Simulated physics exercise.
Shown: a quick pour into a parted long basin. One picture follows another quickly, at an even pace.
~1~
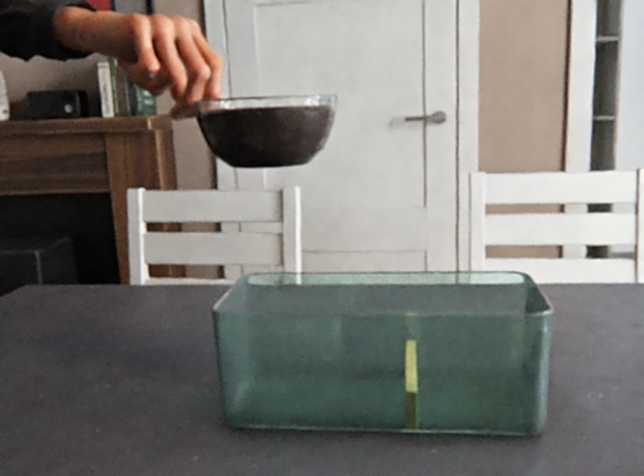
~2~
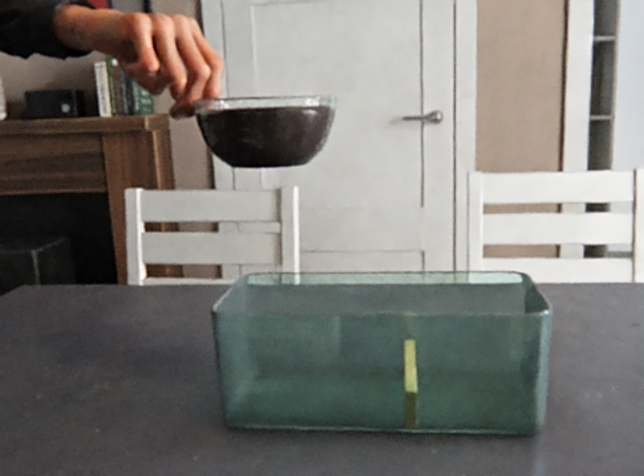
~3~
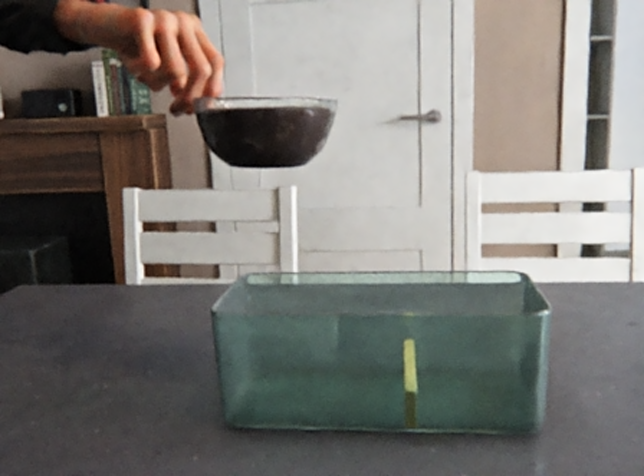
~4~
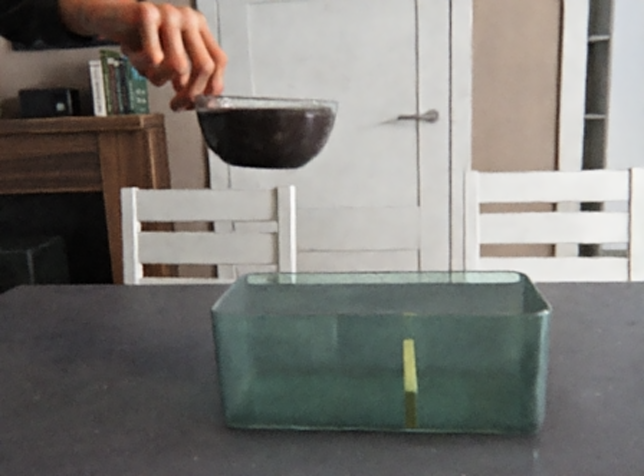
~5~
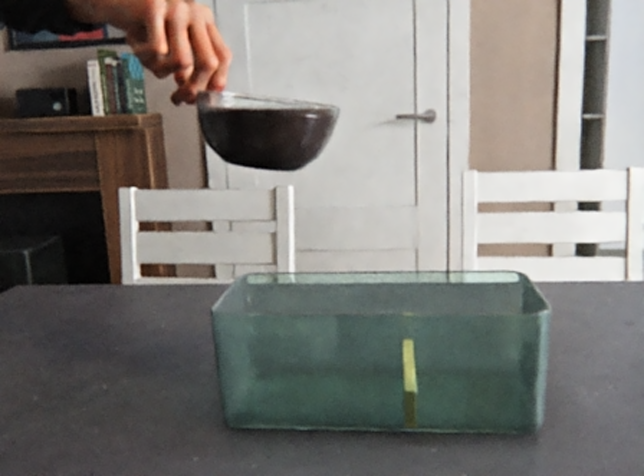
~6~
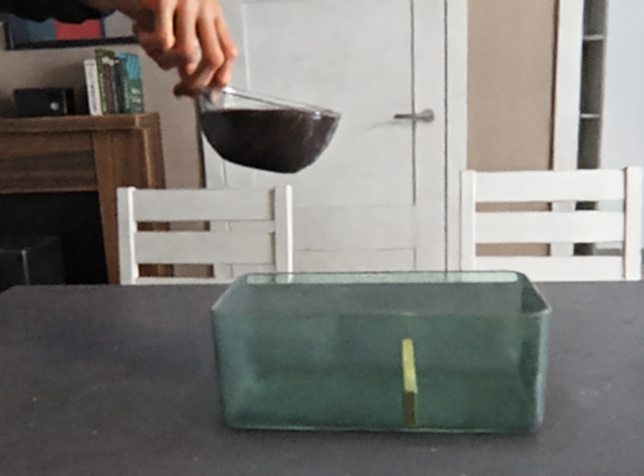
The clip opens with a hand holding a glass bowl of dark liquid nearly level above a long, greenish clear basin with a small yellow-green divider inside. The hand then gradually tilts the bowl to the right, its left side rising while the basin stays still on the dark table.
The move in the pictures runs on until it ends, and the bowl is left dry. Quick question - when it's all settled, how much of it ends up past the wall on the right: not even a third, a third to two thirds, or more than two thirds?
I'd say a third to two thirds.
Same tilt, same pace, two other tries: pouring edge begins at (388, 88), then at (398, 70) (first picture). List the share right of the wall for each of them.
You'd get 85 percent from the first and 90 percent from the second.
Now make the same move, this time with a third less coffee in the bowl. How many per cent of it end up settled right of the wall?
It comes to around 30 percent.
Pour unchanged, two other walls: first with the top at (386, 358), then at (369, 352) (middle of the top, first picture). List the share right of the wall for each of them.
75 per cent first, then 85 per cent.
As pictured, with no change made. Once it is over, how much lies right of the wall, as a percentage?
Estimate: Some 55 per cent.
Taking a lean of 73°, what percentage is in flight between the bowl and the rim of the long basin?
About 45 %.
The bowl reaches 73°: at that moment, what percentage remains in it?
I'd put it near 35 %.
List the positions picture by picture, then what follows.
In the first frame, it leans 0°; its right rim is at (336, 97); the coffee meets the walls at (204, 112) and (334, 106); the long basin's rim runs from (229, 293) to (540, 292); the wall's top is at (411, 364).
In the second frame, it leans 1°; its right rim is at (335, 98); the coffee meets the walls at (203, 111) and (334, 106).
In the third frame, it leans 2°; its right rim is at (336, 100); the coffee meets the walls at (203, 110) and (334, 108).
In the fourth frame, it leans 5°; its right rim is at (337, 104); the coffee meets the walls at (204, 110) and (334, 109).
In the fifth frame, it leans 10°; its right rim is at (338, 110); the coffee meets the walls at (206, 110) and (336, 110).
In the sixth frame, it leans 15°; its right rim is at (339, 117); the coffee meets the walls at (207, 111) and (338, 111).
A moment on, the tilt is 73° and 35 per cent is still to pour, 5 is left of the wall and 13 right of it.
Next, the tilt is 102° and 1 per cent is still to pour, 35 is left of the wall and 56 right of it.
Then the tilt is 104° and 0 per cent is still to pour, 44 is left of the wall and 55 right of it.
Later the tilt is 104° and 0 per cent is still to pour, 44 is left of the wall and 55 right of it.
Finally, 44 per cent lies left of the wall, 55 right of it and 1 outside.
